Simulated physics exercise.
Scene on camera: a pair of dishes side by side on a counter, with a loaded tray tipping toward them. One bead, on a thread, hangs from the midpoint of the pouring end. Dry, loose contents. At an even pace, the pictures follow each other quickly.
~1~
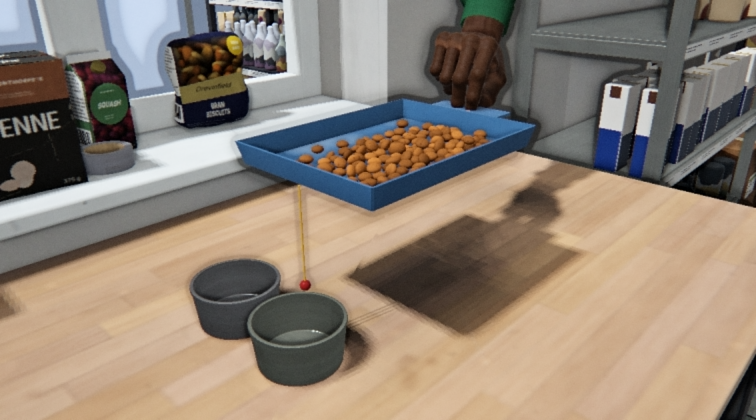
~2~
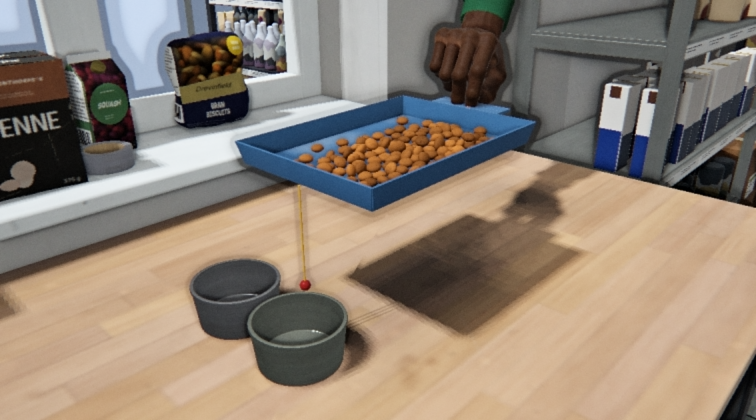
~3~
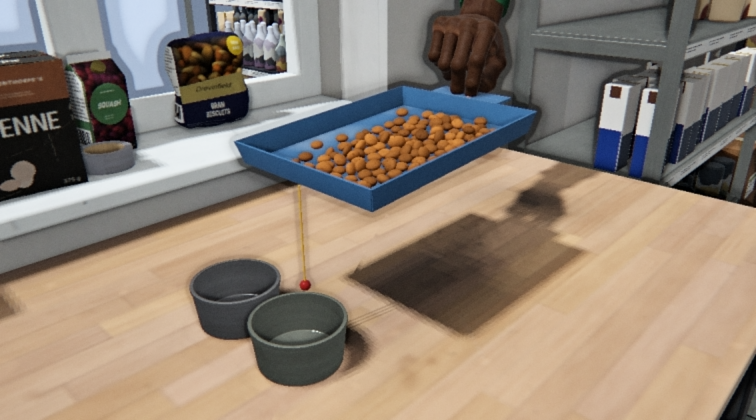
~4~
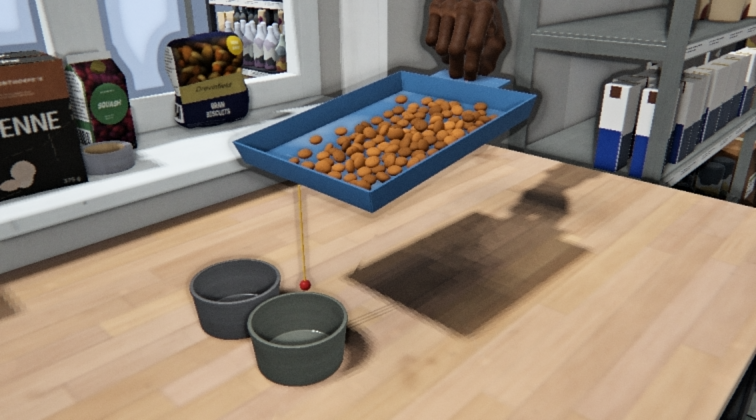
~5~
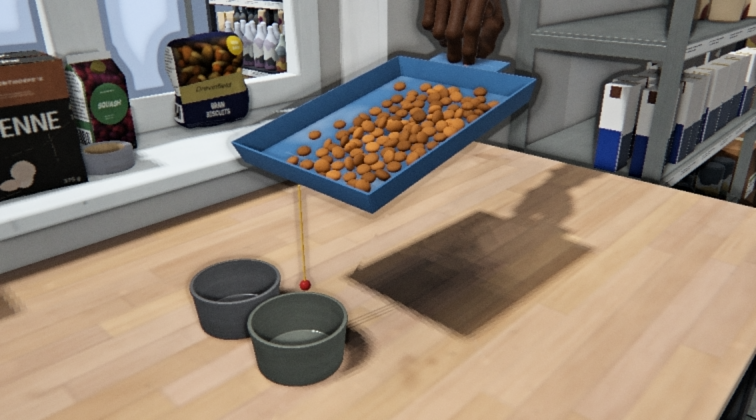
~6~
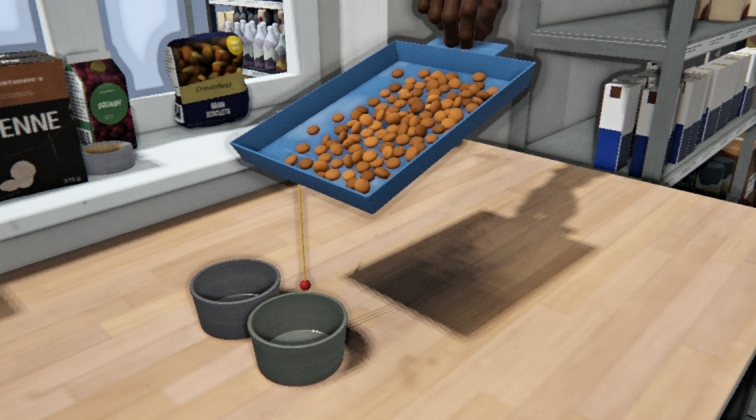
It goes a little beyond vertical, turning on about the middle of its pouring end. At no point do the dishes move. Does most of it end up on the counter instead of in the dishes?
Yes, most of it lands on the counter.
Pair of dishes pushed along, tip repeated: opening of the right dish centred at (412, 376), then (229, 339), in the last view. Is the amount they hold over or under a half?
Short of half, then Short of half.
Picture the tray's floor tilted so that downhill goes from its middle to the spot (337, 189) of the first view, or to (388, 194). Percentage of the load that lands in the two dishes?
Lab note: Try one about 30 %, try two 0 %.
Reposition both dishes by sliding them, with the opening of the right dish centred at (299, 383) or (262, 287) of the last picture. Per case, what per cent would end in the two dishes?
Roughly 50 % and 10 %.
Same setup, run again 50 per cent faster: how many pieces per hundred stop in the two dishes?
That comes out at roughly 30 per cent.
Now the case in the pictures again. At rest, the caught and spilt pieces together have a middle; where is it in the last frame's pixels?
At about (279, 377).
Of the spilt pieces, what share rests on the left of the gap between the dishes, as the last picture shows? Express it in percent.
It comes to about 50 percent.
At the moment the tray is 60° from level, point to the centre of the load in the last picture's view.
The middle of the pieces lands at roughly (323, 160).
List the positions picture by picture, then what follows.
Corners of the pouring end at (243, 141) and (372, 184), level; middle of the load at (411, 154), bits of cat kibble; left dish at (200, 312); right dish at (261, 356); bead on its thread at (305, 285), in the first frame.
Corners of the pouring end at (243, 141) and (372, 185), level; middle of the load at (411, 153), in the second frame.
Corners of the pouring end at (242, 141) and (371, 186), tipped barely, level across its low end; middle of the load at (411, 147), in the third frame.
Corners of the pouring end at (241, 141) and (370, 187), tipped a little, level across its low end; middle of the load at (410, 139), in the fourth frame.
Corners of the pouring end at (239, 141) and (368, 189), tipped a little, level across its low end; middle of the load at (409, 131), in the fifth frame.
Corners of the pouring end at (238, 141) and (367, 191), tipped clearly, level across its low end; middle of the load at (408, 123); left dish at (200, 312); right dish at (261, 356), in the sixth frame.
Soon after the last picture, tray tipped steeply; nearly all on the tray; a stray few in the air.
A little later, tray tipped right over; about a third on the tray; a small part in the right dish; about a third outside both; about a quarter in the air.
Later still, tray tipped past a quarter turn; about a third in the right dish; a stray few in the left dish; about two thirds outside both.
At rest, tray tipped past a quarter turn; about a third in the right dish; a stray few in the left dish; about two thirds outside both.
